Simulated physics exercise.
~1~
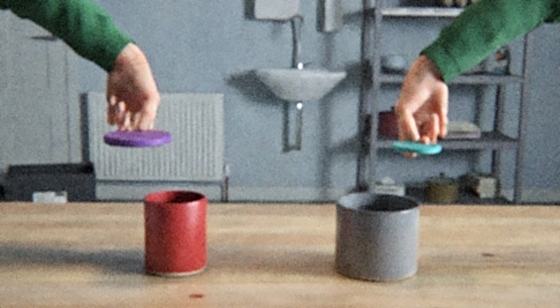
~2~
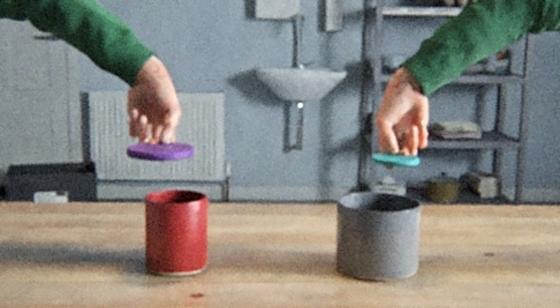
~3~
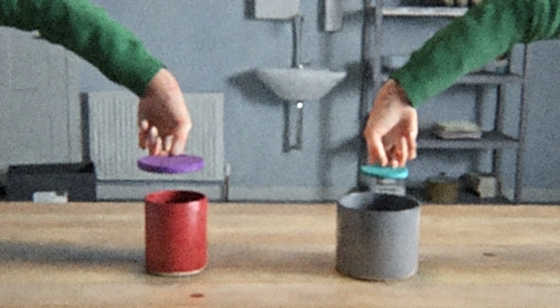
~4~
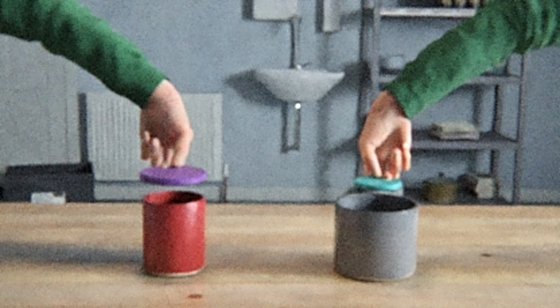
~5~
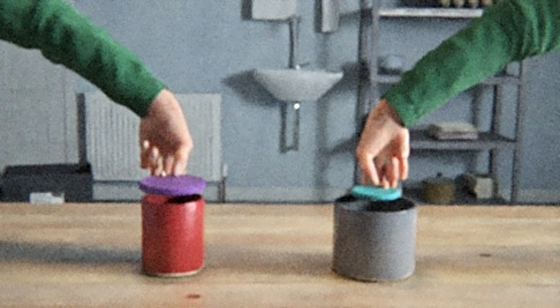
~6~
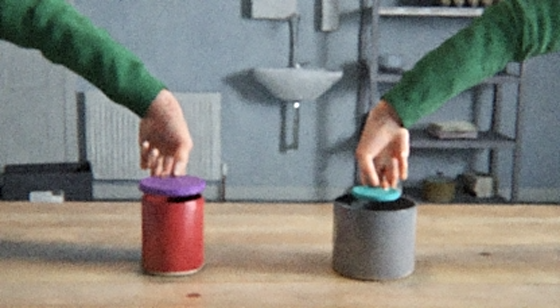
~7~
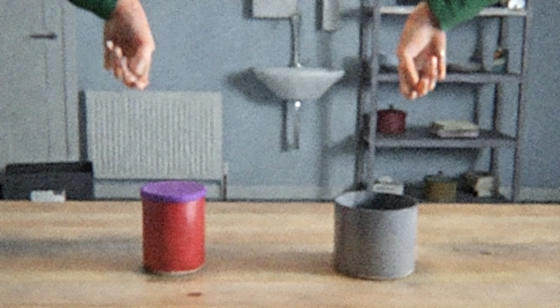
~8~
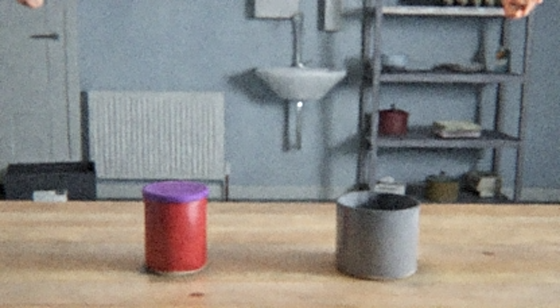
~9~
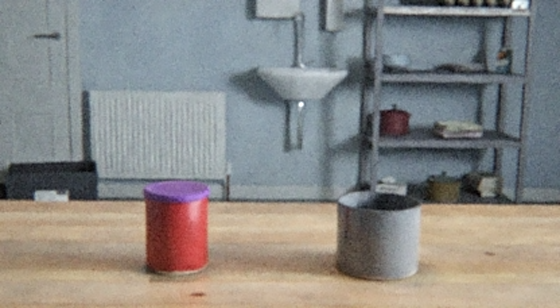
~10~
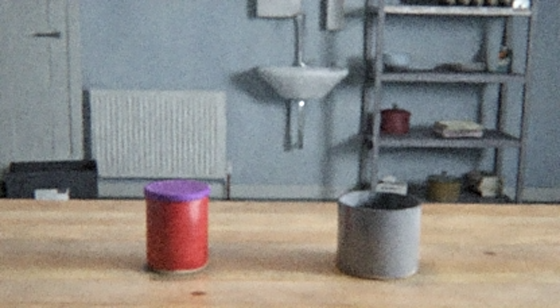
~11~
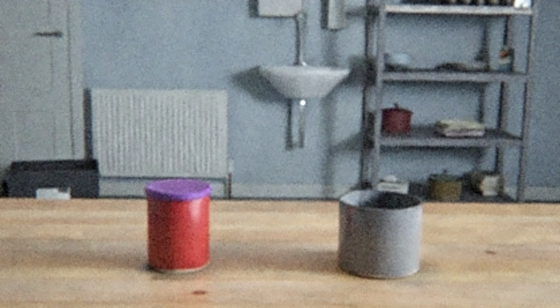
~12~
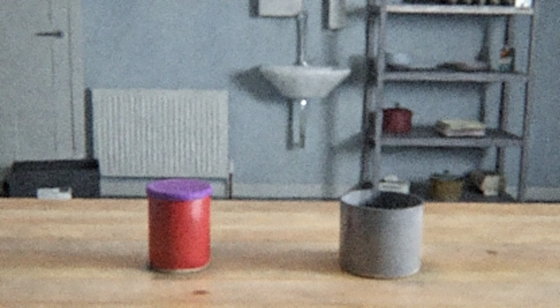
In the video, two hands in green sleeves lower a purple lid onto a red mug and a smaller turquoise lid into a wider gray jug, then let go and withdraw. The purple lid rests on the rim, while the turquoise one drops inside, leaving the jug open.
